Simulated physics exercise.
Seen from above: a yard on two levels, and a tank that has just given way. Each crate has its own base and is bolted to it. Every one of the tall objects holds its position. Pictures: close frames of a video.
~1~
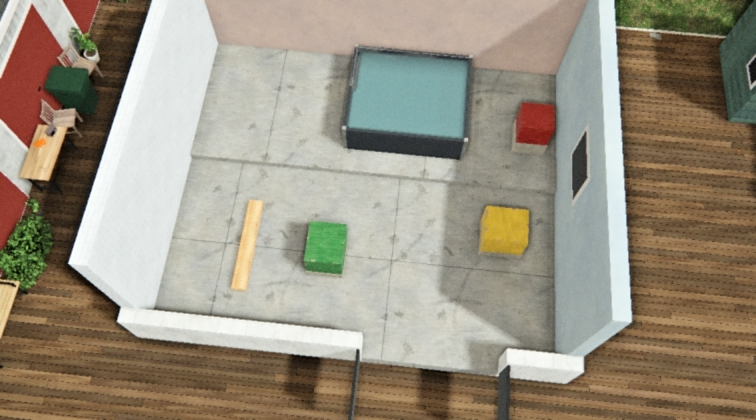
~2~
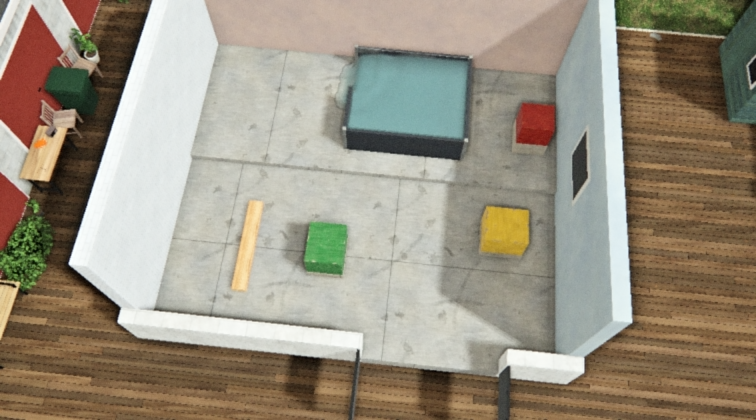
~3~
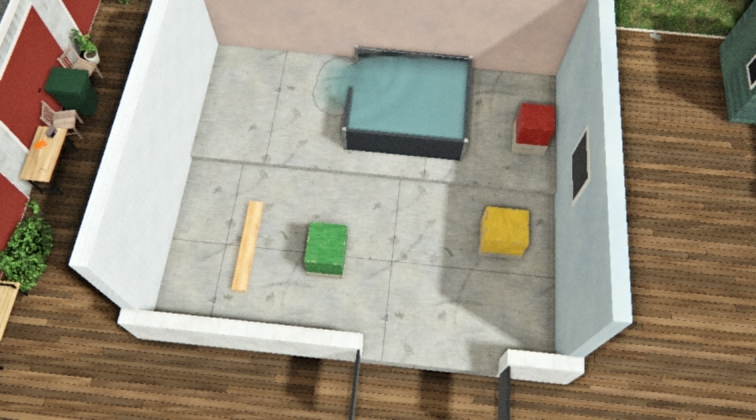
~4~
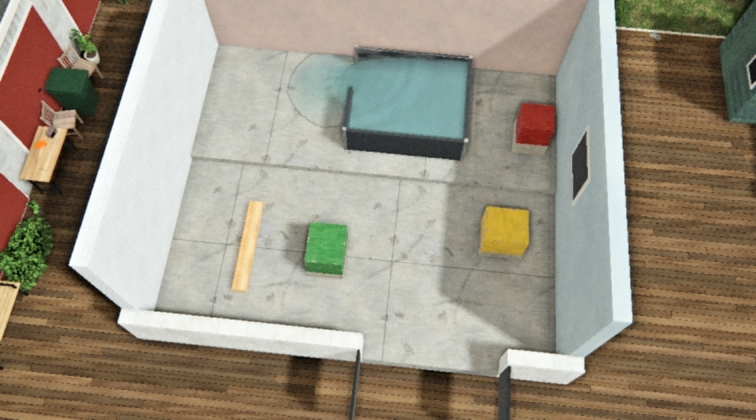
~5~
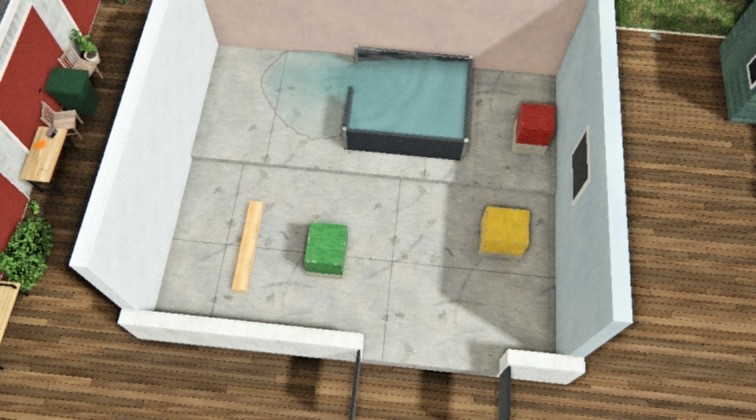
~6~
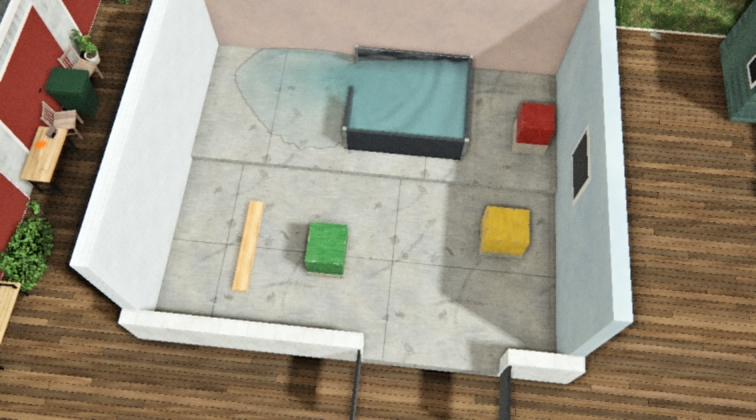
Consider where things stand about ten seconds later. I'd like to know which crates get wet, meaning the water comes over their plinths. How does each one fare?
The red crate does not get wet. The yellow crate does not get wet. The green crate does not get wet.
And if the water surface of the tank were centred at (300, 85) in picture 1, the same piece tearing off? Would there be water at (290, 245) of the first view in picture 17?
That spot: Bare.
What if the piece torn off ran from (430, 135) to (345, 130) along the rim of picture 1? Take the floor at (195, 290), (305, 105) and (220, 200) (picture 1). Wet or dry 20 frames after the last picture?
Drenched; spared; drenched.
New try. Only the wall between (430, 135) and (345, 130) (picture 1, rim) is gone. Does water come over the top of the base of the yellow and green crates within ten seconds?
The yellow crate is untouched and the green crate is flooded.
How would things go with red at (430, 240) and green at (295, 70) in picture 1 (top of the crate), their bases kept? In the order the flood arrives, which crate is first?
My guess is the green crate.
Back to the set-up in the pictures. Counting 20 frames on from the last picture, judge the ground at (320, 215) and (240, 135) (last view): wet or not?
Dry, wet.
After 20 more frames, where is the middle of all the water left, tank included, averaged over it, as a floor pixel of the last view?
(322, 123).
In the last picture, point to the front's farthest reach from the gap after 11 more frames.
Roughly at (177, 225).
A moment on, water covers 20 % of the floor; the red crate not reached, the yellow crate not reached, the green crate not reached.
Next, water covers 20 % of the floor; the red crate not reached, the yellow crate not reached, the green crate not reached.
Then, water covers 35 % of the floor; the red crate not reached, the yellow crate not reached, the green crate not reached.
Later, water covers 60 % of the floor; the red crate not reached, the yellow crate not reached, the green crate water round its plinth.
In the end, water covers 80 % of the floor; the red crate stayed above the water, the yellow crate stayed above the water, the green crate stayed above the water.
